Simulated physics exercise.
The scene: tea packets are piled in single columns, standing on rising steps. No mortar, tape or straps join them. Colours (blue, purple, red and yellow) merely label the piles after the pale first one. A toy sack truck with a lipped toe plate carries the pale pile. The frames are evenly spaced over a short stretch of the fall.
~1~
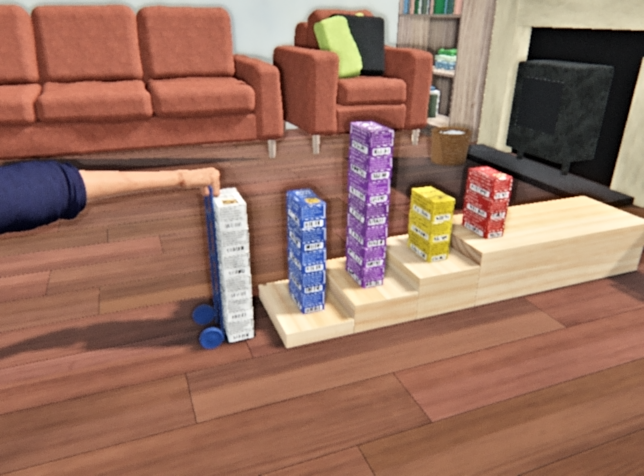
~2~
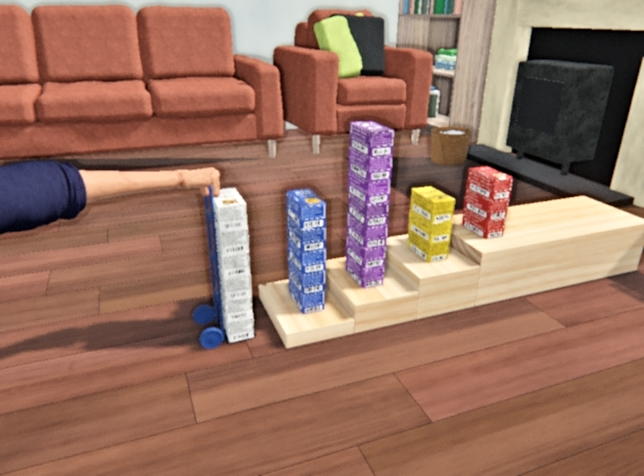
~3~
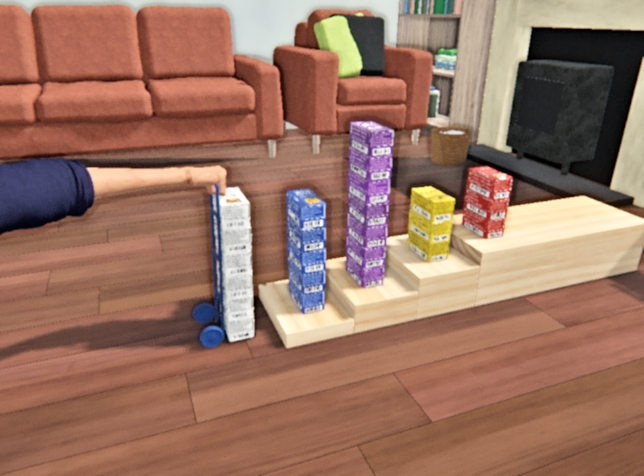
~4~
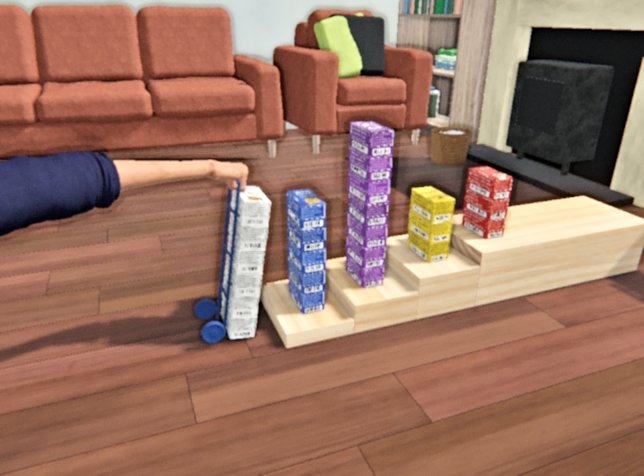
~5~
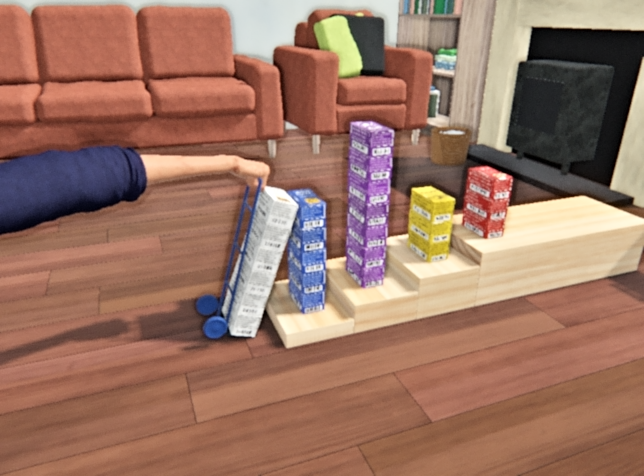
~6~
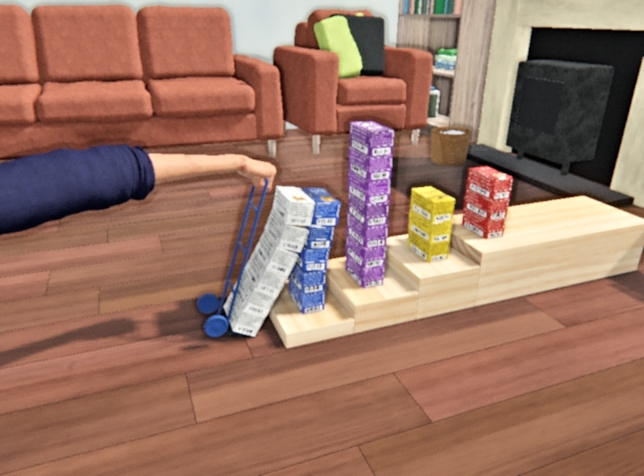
A hand tilting a small blue sack truck rightward, its white packet stack leaning onto the blue stack on the lowest wooden step.
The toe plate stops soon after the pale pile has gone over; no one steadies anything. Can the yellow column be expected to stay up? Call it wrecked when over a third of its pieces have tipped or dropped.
In the end the yellow column comes down.
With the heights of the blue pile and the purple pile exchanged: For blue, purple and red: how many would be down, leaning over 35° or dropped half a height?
Blue 7, purple 4, red 0.
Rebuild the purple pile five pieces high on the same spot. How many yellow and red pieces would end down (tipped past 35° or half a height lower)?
Down at the end: Yellow 3, red 0.
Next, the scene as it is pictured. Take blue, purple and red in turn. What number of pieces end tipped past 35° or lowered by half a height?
Pile by pile, blue 4, purple 7, red 2.
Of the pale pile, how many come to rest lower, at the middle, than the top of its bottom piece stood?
It comes to 1.
Soon after the last picture, 5 of the pale pile down; none of the 3 yellow packets down (0 of 18 in all colours); top yellow packet unmoved; top blue packet leaning clearly.
A little later, 6 of the pale pile down; none of the 3 yellow packets down (0 of 18 in all colours); top yellow packet unmoved; top blue packet leaning clearly, half its height lower.
Later still, 6 of the pale pile down; none of the 3 yellow packets down (12 of 18 in all colours); top yellow packet leaning barely; top purple packet leaning steeply, some two heights lower.
After that, 6 of the pale pile down; 3 of the 3 yellow packets down (16 of 18 in all colours); top yellow packet leaning well over, half its height lower; top red packet on its side.
At rest, 6 of the pale pile down; 3 of the 3 yellow packets down (16 of 18 in all colours); top yellow packet leaning steeply, half its height lower; top red packet upside down. As the last picture would show them, middles, top yellow packet near (470, 210), top red packet near (555, 211).
